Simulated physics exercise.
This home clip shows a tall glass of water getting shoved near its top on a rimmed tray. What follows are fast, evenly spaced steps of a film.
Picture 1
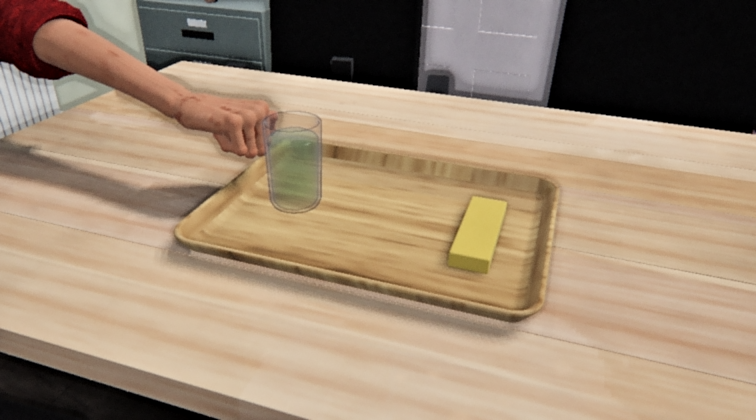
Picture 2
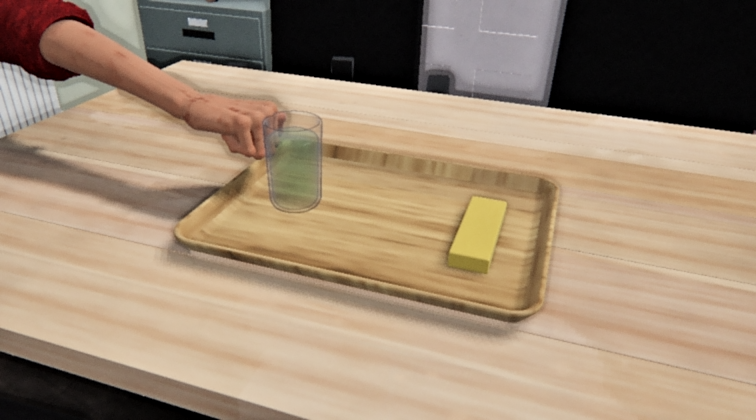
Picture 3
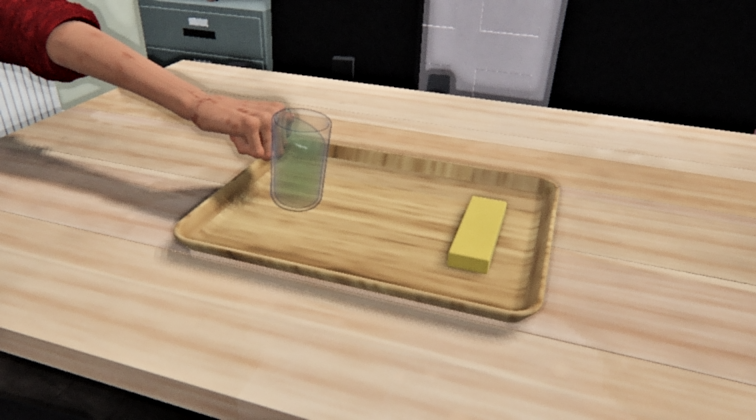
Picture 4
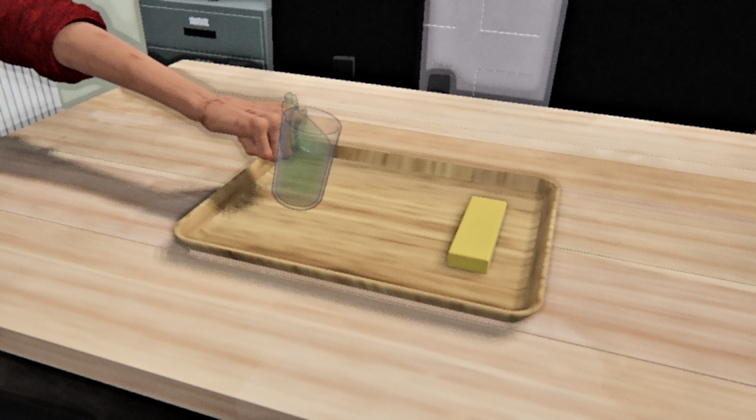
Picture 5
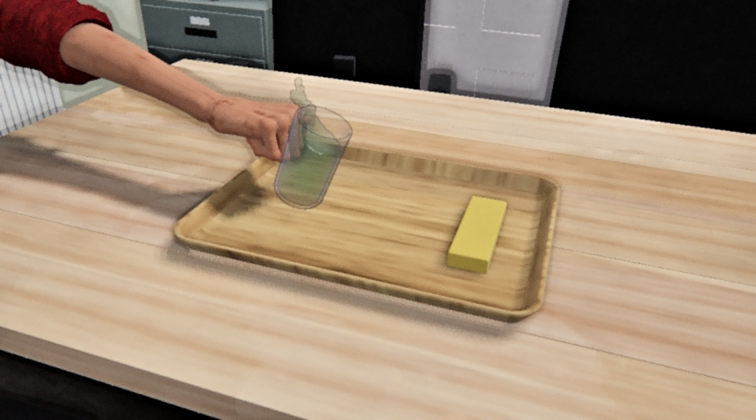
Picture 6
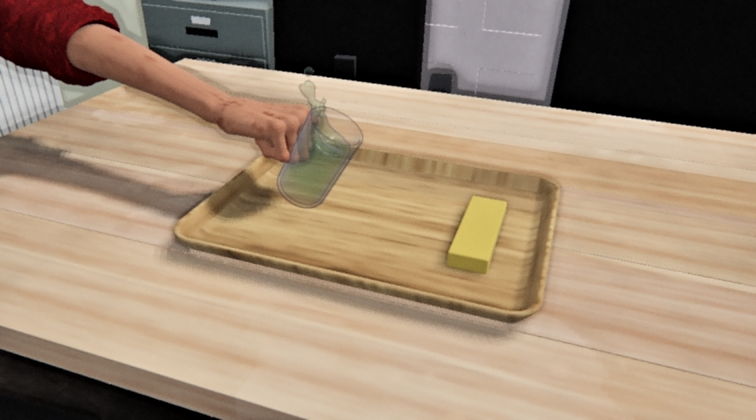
A room with a pale wooden table is seen from slightly above, with grey drawers and dark panels behind. A clear glass of greenish water stands at the left of a rimmed wooden tray, a yellow block lies at the right, and a red-sleeved arm reaches in from the left. The hand pushes the upright glass near its top, leaning it rightward as liquid rises above its rim, while the camera stays still.
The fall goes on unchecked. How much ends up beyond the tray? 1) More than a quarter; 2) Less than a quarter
2.
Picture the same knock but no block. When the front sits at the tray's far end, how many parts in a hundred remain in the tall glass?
Roughly 50 per cent.
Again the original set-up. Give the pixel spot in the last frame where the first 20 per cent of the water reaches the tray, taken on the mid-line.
I'd mark it somewhere close to pixel (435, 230).
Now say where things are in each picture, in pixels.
In the first picture, tilt 0°; right rim (318, 127); surface from (272, 132) to (318, 138); the tray's far rim is at (550, 238); a block is fixed to the tray further along.
In the second picture, tilt 0°; right rim (318, 126); surface from (272, 131) to (318, 138).
In the third picture, tilt 7°; right rim (328, 129); surface from (280, 113) to (321, 141).
In the fourth picture, tilt 13°; right rim (338, 132); surface from (289, 116) to (332, 149); 1 per cent is over the edge.
In the fifth picture, tilt 21°; right rim (348, 137); surface from (293, 136) to (340, 149); 2 per cent is over the edge.
In the sixth picture, tilt 28°; right rim (359, 144); surface from (297, 143) to (351, 150); 3 per cent is over the edge.
A moment on, the tall glass lies on its side and 85 per cent is in the glass, 6 on the tray and 9 above or beyond its rim.
Next, the tall glass lies on its side and 43 per cent is in the glass, 42 on the tray and 15 above or beyond its rim.
Then the tall glass lies on its side and 24 per cent is in the glass, 58 on the tray and 18 above or beyond its rim.
Later the tall glass lies on its side and 13 per cent is in the glass, 75 on the tray and 12 above or beyond its rim.
At rest 88 per cent is held by tray and glass, 12 is off the tray.
